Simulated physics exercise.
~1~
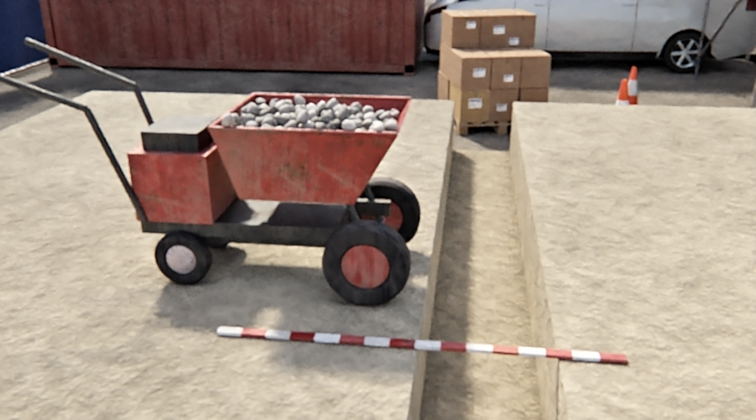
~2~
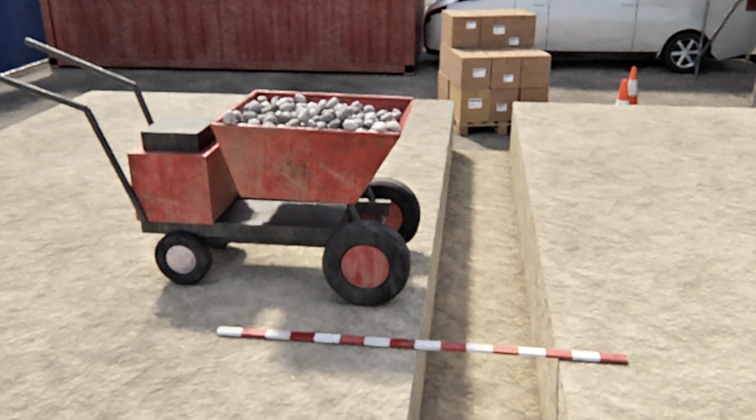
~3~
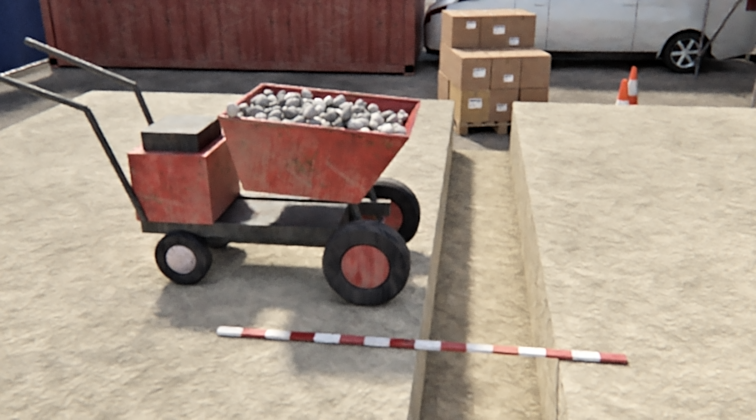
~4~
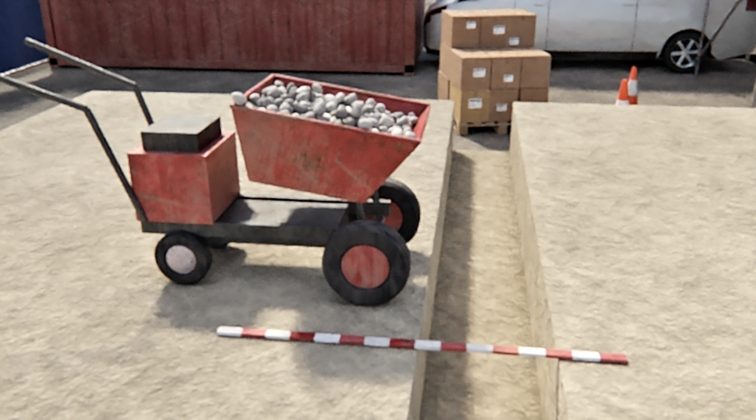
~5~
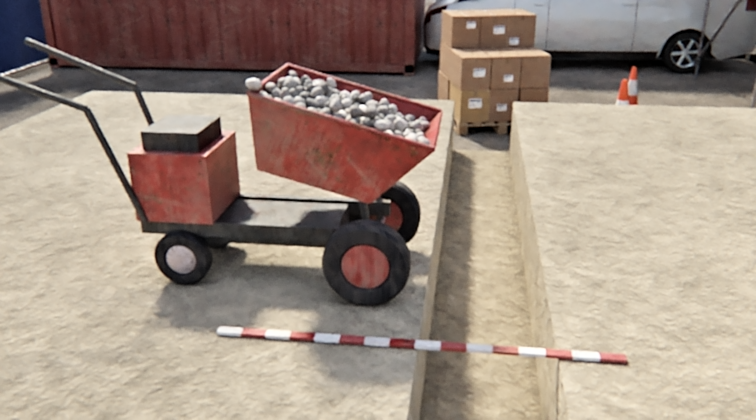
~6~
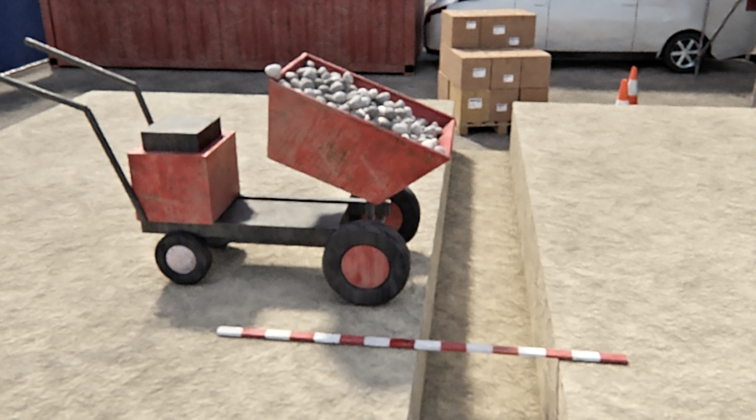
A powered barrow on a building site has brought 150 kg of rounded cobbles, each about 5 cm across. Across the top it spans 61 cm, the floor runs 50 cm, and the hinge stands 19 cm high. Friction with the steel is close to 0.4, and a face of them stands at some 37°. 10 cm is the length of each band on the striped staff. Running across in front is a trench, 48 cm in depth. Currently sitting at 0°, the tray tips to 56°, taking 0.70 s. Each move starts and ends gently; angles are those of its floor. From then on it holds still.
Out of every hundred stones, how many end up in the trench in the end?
Around 20 in every hundred.
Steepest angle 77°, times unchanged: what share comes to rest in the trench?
It would be close to 45 percent.
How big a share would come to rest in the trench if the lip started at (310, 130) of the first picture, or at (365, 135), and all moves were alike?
45 and 30 %.
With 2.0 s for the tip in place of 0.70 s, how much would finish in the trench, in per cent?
I'd put it at some 30 in a hundred.
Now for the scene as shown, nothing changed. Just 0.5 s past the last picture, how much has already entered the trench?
Around 10 per cent of it, at that instant.
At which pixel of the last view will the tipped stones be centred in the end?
Somewhere around (562, 283) in the last picture.
Then, 0.2 s after the last picture the floor is at 47°, 100 % in the tray; the foremost stones are at (478, 179).
Then, 0.5 s after the last picture the floor is at 56°, 91 % in the tray, 8 % in the trench, 1 % past the trench; the foremost stones are at (557, 254).
Then, 0.8 s after the last picture the floor is at 56°, 66 % in the tray, 11 % in the trench, 23 % past the trench; the foremost stones are at (668, 289).
Then, 2.8 s after the last picture the floor is at 56°, 55 % in the tray, 20 % in the trench, 25 % past the trench; the foremost stones are past the picture's edge.
